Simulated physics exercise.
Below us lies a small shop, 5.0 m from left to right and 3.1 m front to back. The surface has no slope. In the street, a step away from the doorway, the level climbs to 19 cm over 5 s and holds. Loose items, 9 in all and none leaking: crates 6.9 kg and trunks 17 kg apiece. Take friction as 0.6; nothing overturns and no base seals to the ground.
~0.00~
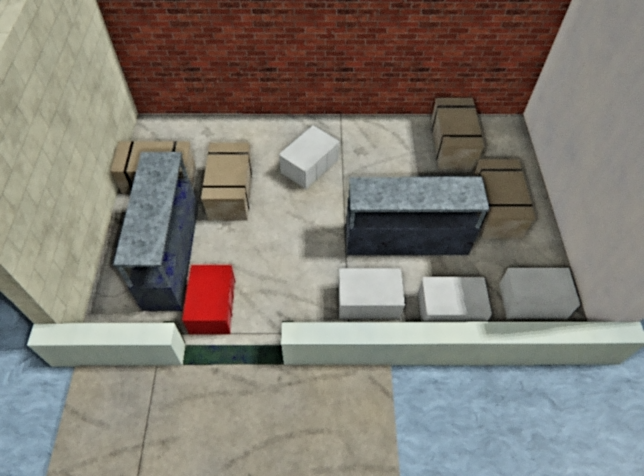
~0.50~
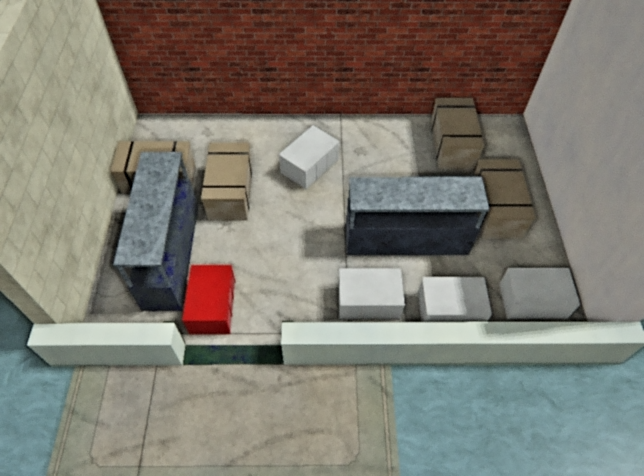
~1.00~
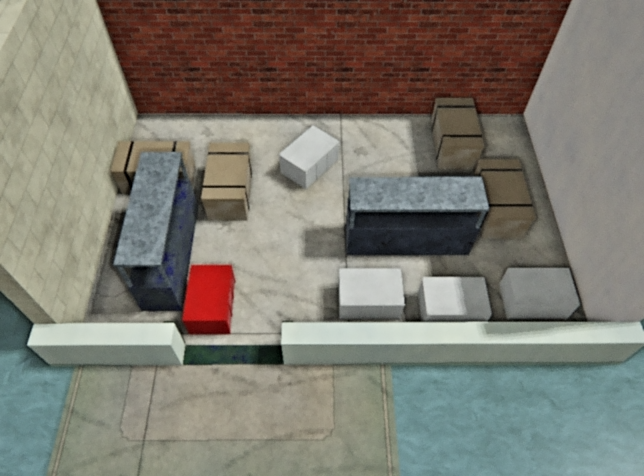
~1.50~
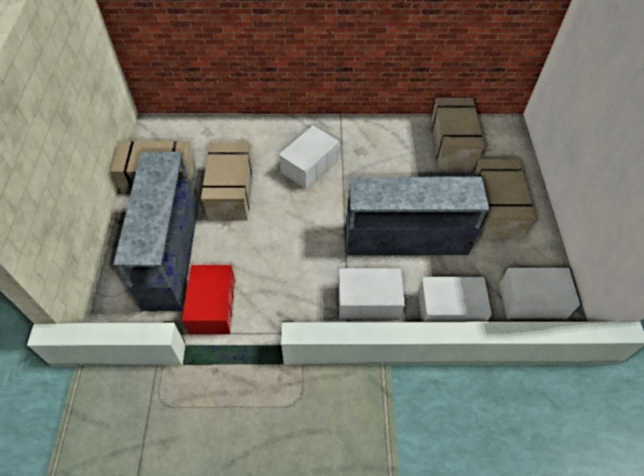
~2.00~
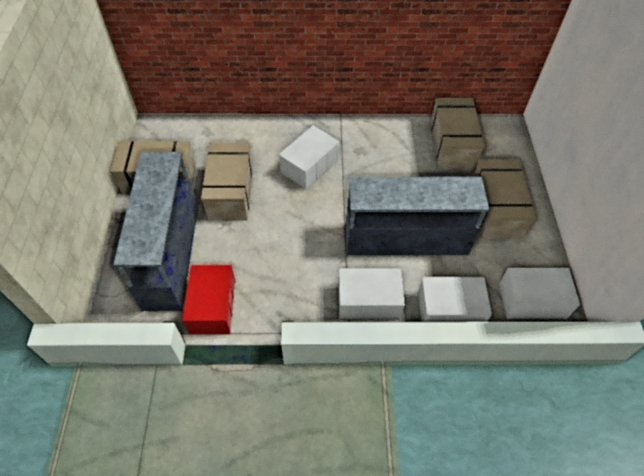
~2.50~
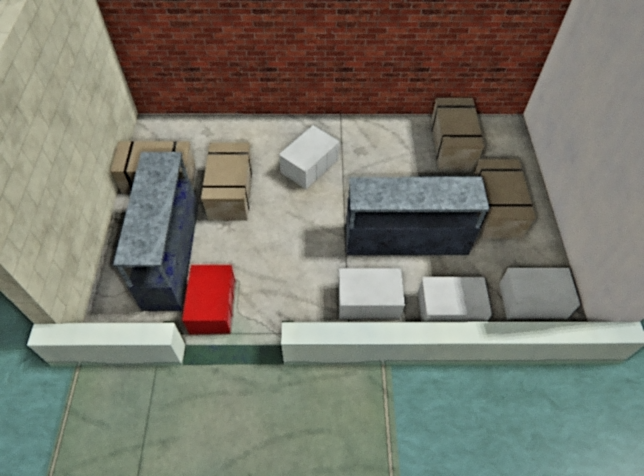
Outside a small walled shop, the paving slowly turns greenish while the crates inside stay still.
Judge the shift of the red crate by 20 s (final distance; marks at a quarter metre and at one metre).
The red crate travels far.
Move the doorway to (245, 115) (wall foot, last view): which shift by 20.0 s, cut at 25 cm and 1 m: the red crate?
In that case the red crate stays put.
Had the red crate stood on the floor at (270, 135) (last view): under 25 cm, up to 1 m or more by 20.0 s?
It gets carried off.
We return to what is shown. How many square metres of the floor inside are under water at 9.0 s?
Some 13 m2.
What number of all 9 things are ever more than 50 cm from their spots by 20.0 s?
That makes 7.
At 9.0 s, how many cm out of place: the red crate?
Roughly 350 cm by then.
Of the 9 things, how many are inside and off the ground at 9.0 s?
I count 4.
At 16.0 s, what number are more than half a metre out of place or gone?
I count 7.
After 4.0 s the red crate is near (201, 265), 0.3 m from its start, aground; 0 afloat.
After 9.0 s the red crate is near (458, 128), 3.4 m from its start, afloat; 4 afloat.
After 16.0 s the red crate is near (498, 158), 3.5 m from its start, afloat; 9 afloat.
After 20.0 s the red crate is near (497, 195), 3.1 m from its start, afloat; 9 afloat.
